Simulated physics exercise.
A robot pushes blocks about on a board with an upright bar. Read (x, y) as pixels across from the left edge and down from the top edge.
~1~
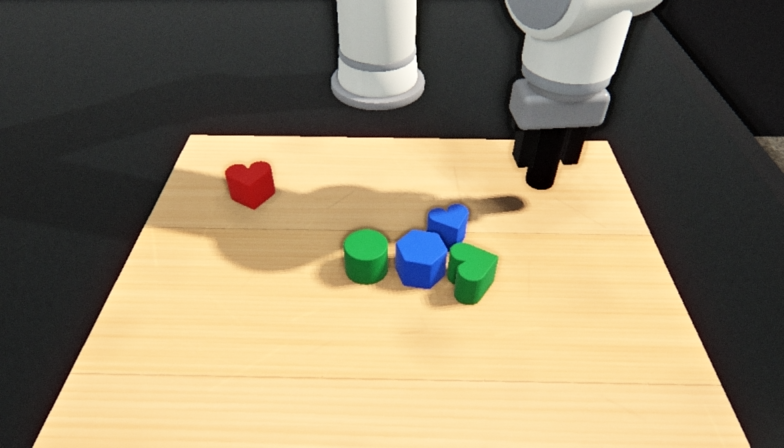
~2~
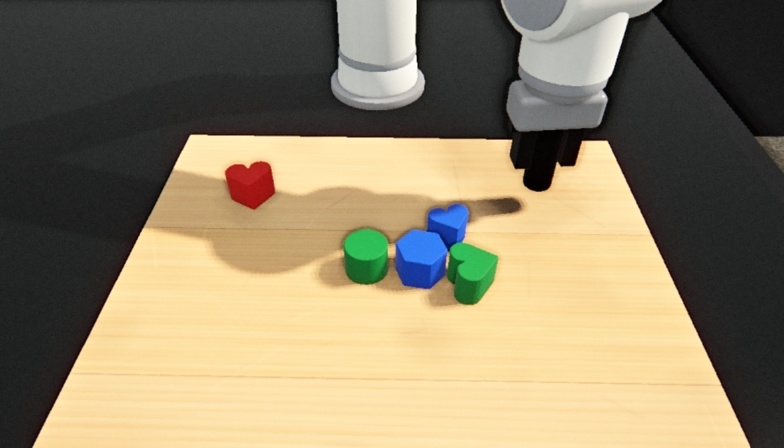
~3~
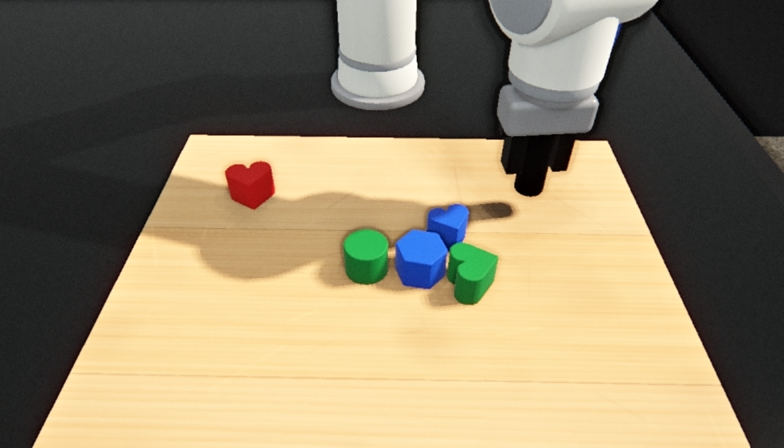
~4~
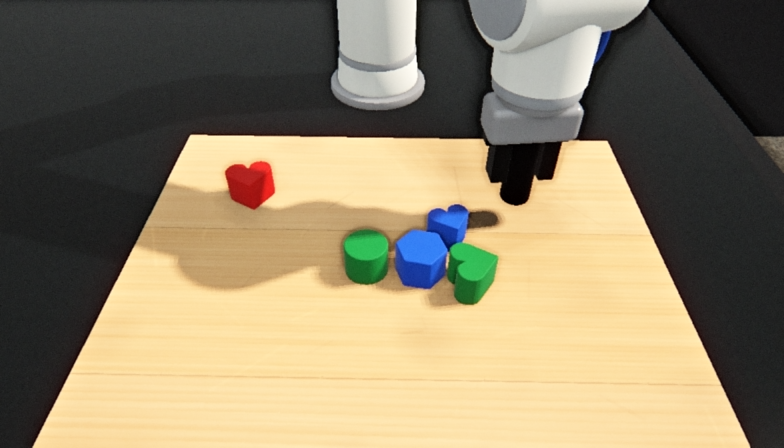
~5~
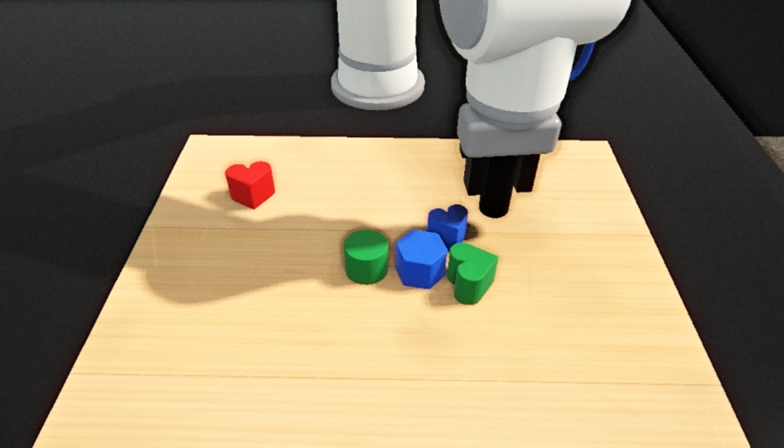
A white robot arm with a black bar at its tip reaches over a pale wooden board on a dark surface, seen from a raised, fixed view. A red heart sits at upper left, with a green cylinder, blue hexagon, blue heart and green heart clustered near the centre. The arm moves slowly, then faster, left and slightly downward towards the blue heart, while the blocks stay still.
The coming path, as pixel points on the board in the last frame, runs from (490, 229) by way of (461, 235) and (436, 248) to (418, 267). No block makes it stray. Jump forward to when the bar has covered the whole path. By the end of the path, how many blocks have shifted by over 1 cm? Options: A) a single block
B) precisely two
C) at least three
It's B.
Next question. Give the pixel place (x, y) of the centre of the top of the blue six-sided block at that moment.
Answer: (399, 270).
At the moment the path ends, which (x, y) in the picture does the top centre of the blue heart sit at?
It sits at (398, 223).
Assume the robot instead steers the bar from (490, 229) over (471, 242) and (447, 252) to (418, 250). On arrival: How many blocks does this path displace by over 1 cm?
The number is two.
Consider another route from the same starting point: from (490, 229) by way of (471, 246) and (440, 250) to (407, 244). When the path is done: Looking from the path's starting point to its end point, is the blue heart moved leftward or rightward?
Seen from start to end, it moves right.
On the path given first. One third of the way, bar at (463, 217); blue heart at (432, 220).
Two thirds of the way, bar at (438, 230); blue six-sided block at (419, 248); blue heart at (407, 219), turned 20° anticlockwise.
At the end, bar at (419, 249); blue six-sided block at (399, 270); blue heart at (398, 223); green heart not moved.
